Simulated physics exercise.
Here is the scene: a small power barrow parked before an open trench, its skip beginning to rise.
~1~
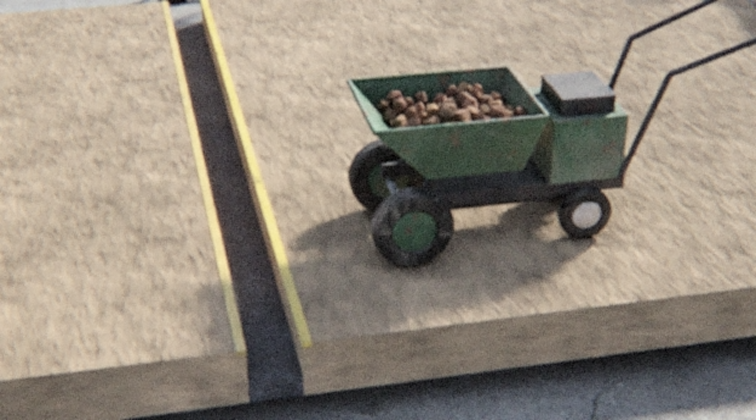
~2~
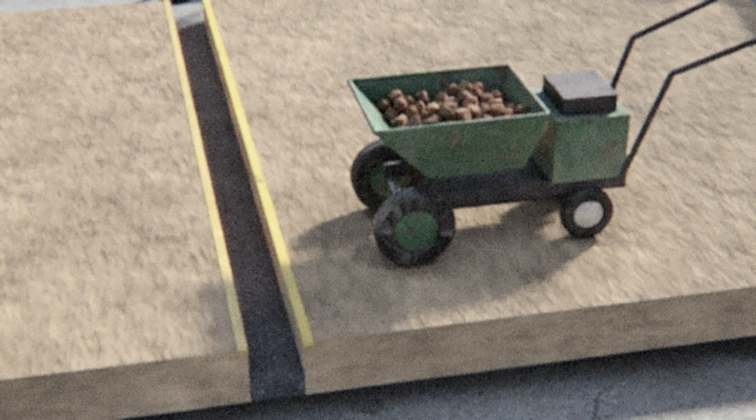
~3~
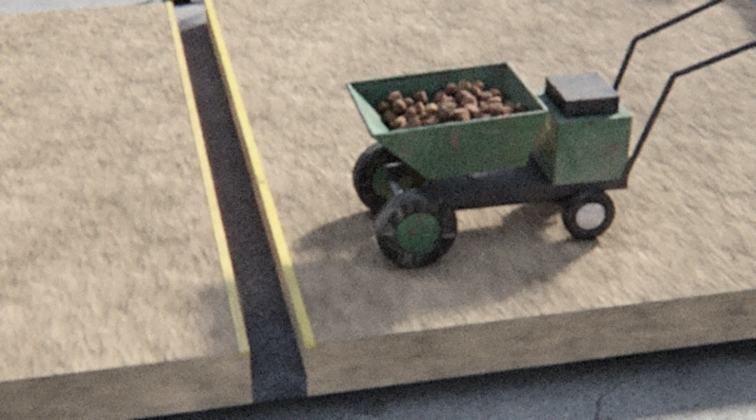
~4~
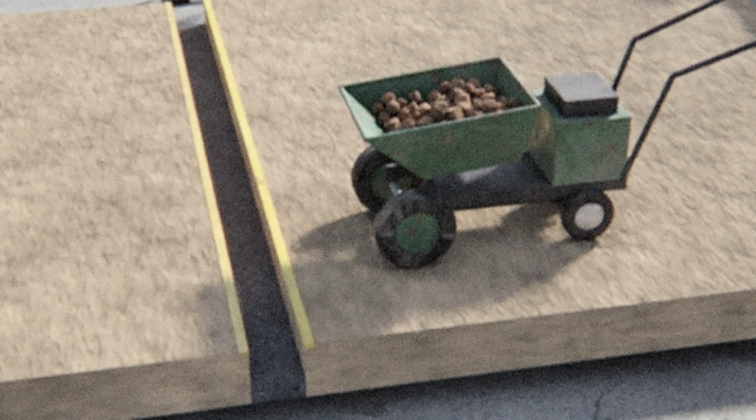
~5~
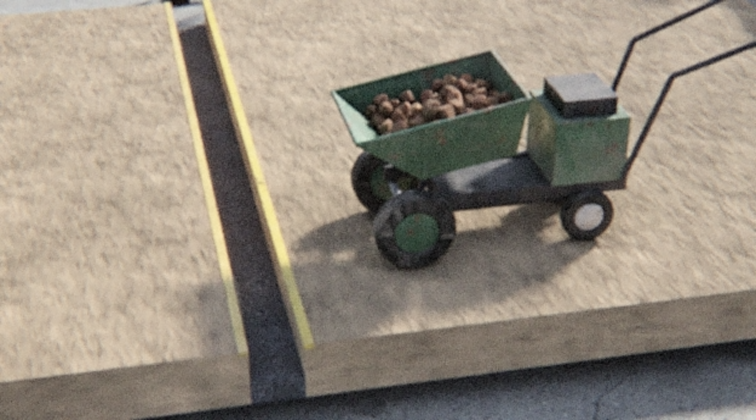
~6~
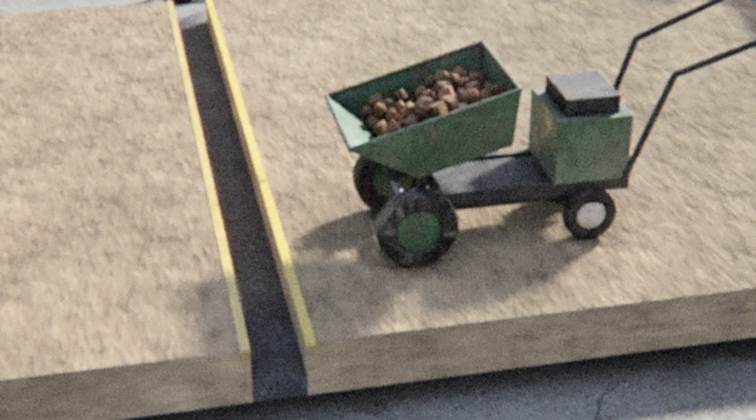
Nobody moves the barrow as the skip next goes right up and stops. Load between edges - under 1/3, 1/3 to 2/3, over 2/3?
The trench ends up with a part larger than two thirds.
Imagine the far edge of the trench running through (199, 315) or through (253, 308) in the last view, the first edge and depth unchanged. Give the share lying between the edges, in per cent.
Lab note: Try one about 90 %, try two about 60 %.
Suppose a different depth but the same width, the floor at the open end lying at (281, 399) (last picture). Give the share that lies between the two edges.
Estimated share: Approx. 90 %.
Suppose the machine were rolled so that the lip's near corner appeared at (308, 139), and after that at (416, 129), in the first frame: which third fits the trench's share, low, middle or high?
Try one, under a third; try two, the middle third.
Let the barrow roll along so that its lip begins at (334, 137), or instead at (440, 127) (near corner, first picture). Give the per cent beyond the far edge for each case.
In turn, around 50 per cent and 0 per cent.
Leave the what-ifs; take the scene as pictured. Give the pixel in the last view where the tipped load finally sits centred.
Around (255, 261), give or take.
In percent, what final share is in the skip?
It comes to about 10 percent.
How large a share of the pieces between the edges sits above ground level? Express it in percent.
15 per cent, near enough.
Soon, skip tipped steeply; all in the skip.
A while on, skip tipped right over; about half in the skip; a stray few short of the trench; about a third in or heaped over the trench; a stray few beyond it; a stray few falling.
Towards the end, skip tipped right over; a small part in the skip; a small part short of the trench; most in or heaped over the trench; a small part beyond it.
Finally, skip tipped right over; a small part in the skip; a small part short of the trench; most in or heaped over the trench; a small part beyond it.
